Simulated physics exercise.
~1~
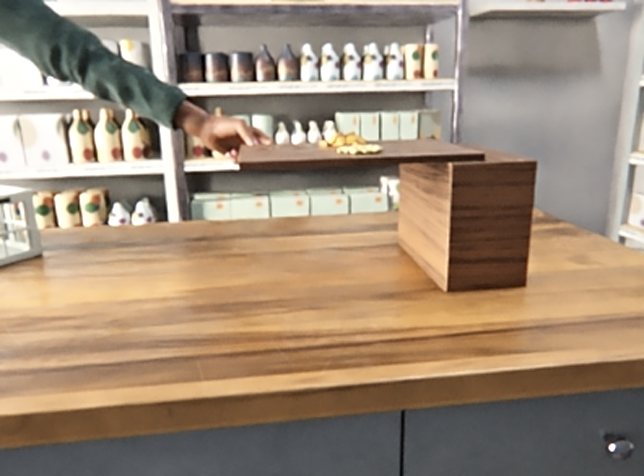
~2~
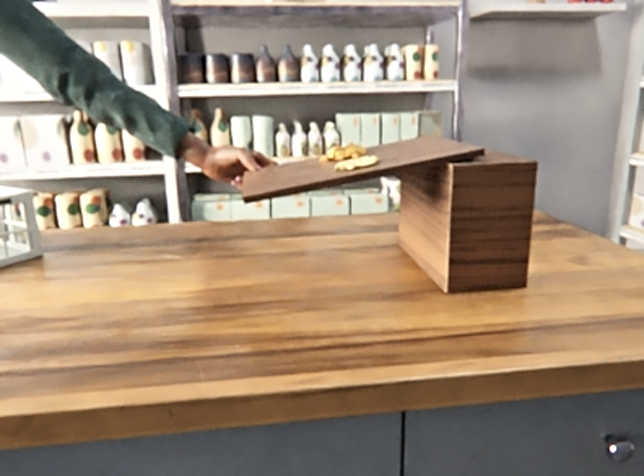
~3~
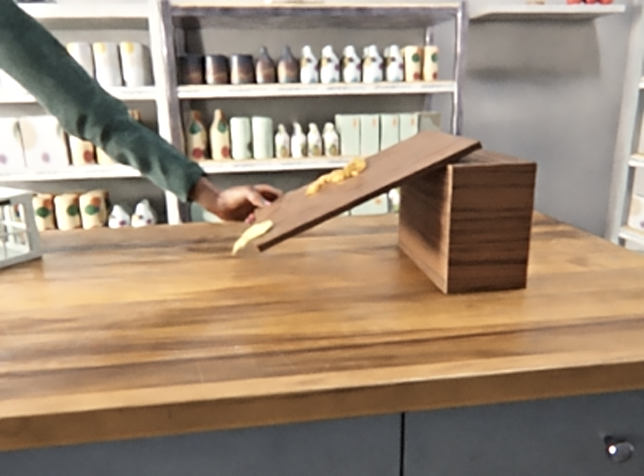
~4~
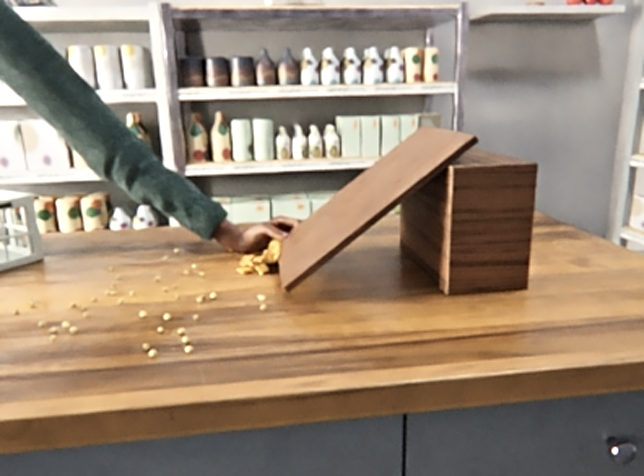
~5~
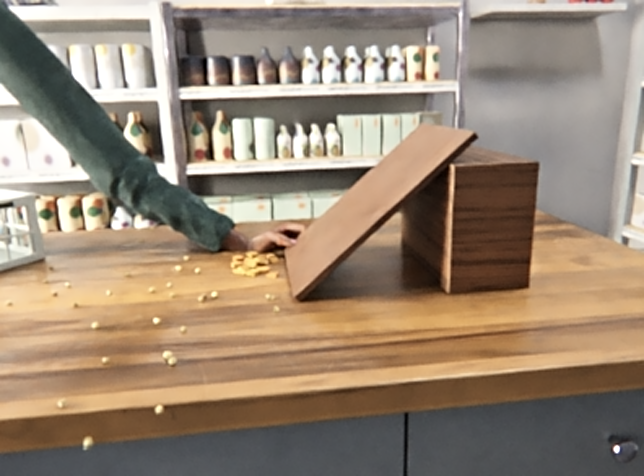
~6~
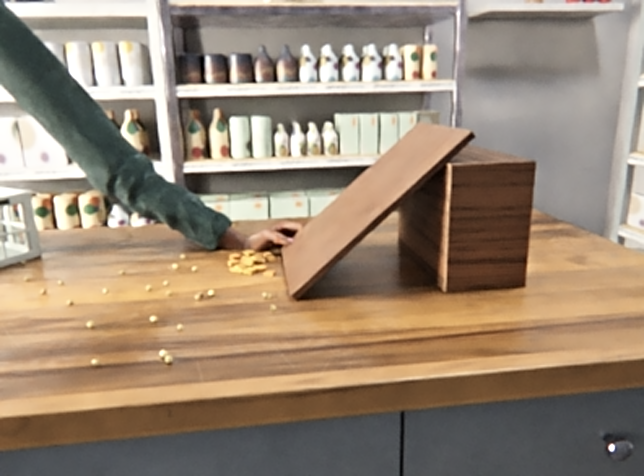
At the start, a hand in a dark green sleeve holds up the left end of a wooden board, its other end resting on a block, with small yellow pieces lying on top. The hand lowers its end, and the board tips down to the left. As the slope steepens, one handful slides to the low edge while the other follows behind. Both spill onto the counter, the first scattering widely to the left and toward the front, where a few bits drop off the edge. Finally the board rests steeply against the block, with the second handful heaped beside the hand.
